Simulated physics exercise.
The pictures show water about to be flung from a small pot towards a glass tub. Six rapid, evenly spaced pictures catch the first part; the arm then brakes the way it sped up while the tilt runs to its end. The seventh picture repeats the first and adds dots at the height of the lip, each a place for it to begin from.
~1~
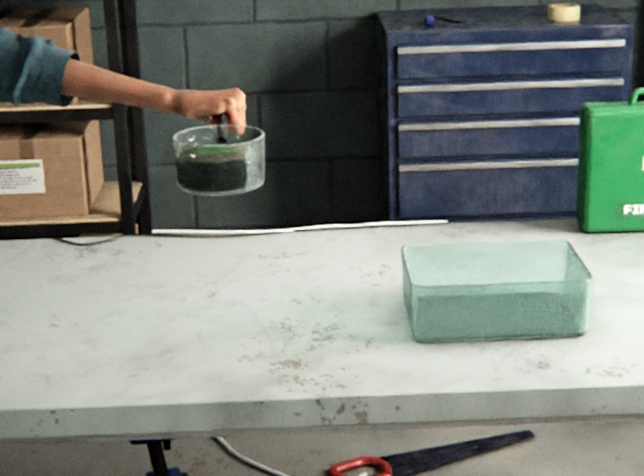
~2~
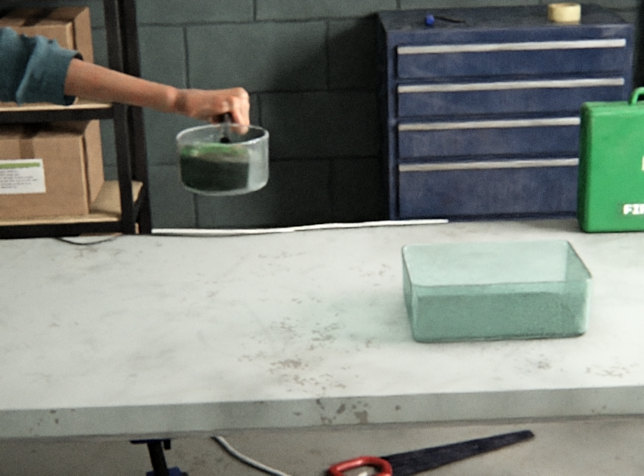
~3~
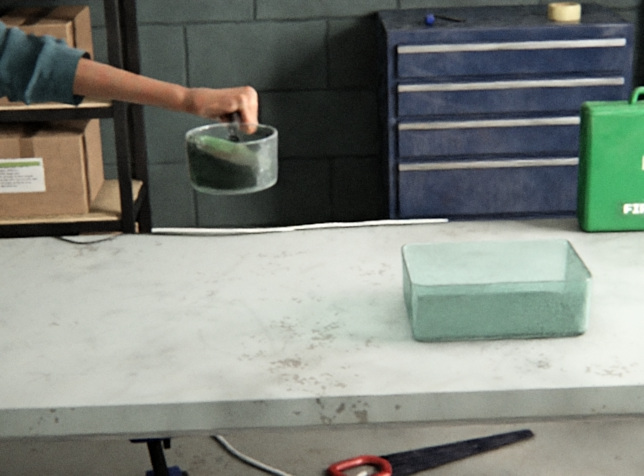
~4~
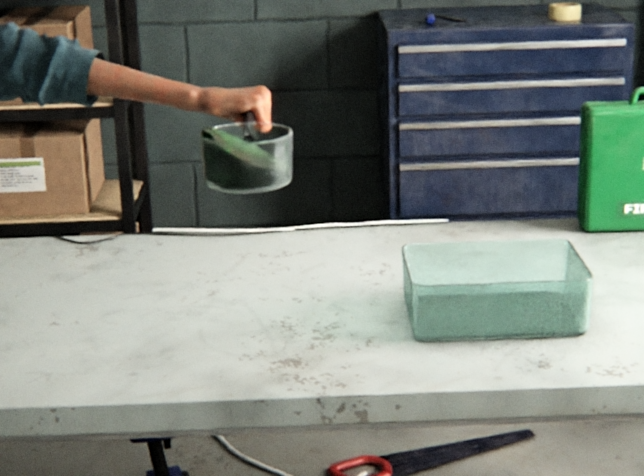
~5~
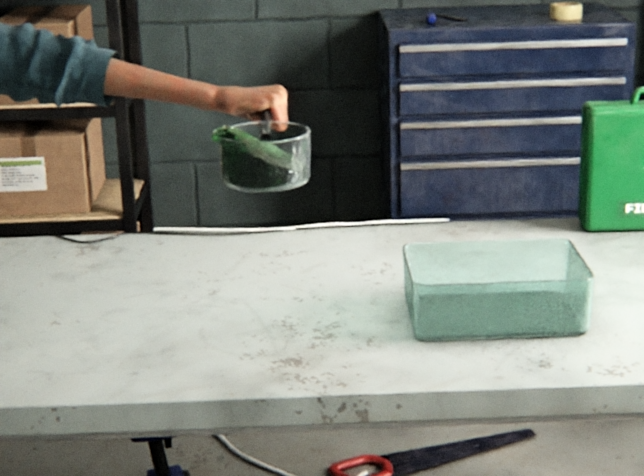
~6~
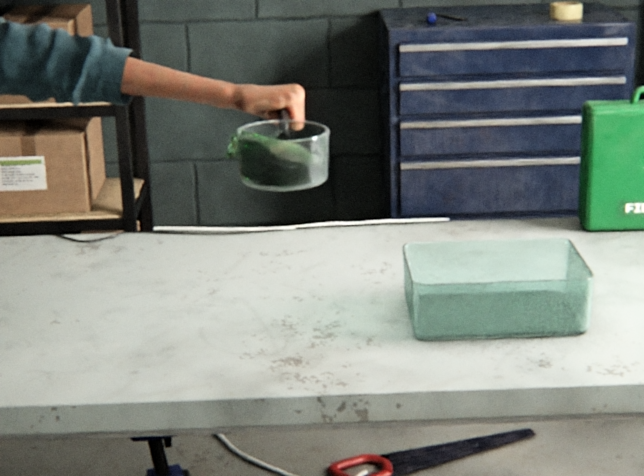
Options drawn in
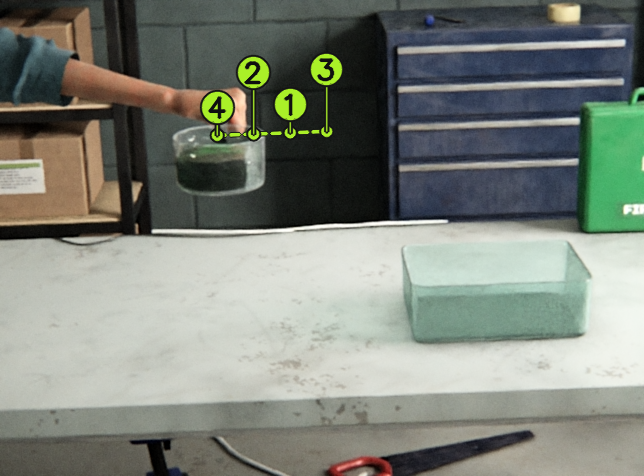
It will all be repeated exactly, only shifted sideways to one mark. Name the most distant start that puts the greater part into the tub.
Take 1.
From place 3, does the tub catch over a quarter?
Yes.
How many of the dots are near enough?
Two.
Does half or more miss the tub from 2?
Yes.
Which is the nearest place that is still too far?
Place 2.
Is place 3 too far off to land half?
No, not at all.
On the marked copy, 1 at (290, 132); 2 at (253, 134); 3 at (326, 131); 4 at (217, 135).
With 1, about 79 % lands in the tub, 14 % falls short and 8 % goes beside or beyond.
With 2, about 34 % lands in the tub, 59 % falls short and 6 % goes beside or beyond.
With 3, about 85 % lands in the tub, 7 % falls short and 9 % goes beside or beyond.
With 4, about 16 % lands in the tub, 82 % falls short.
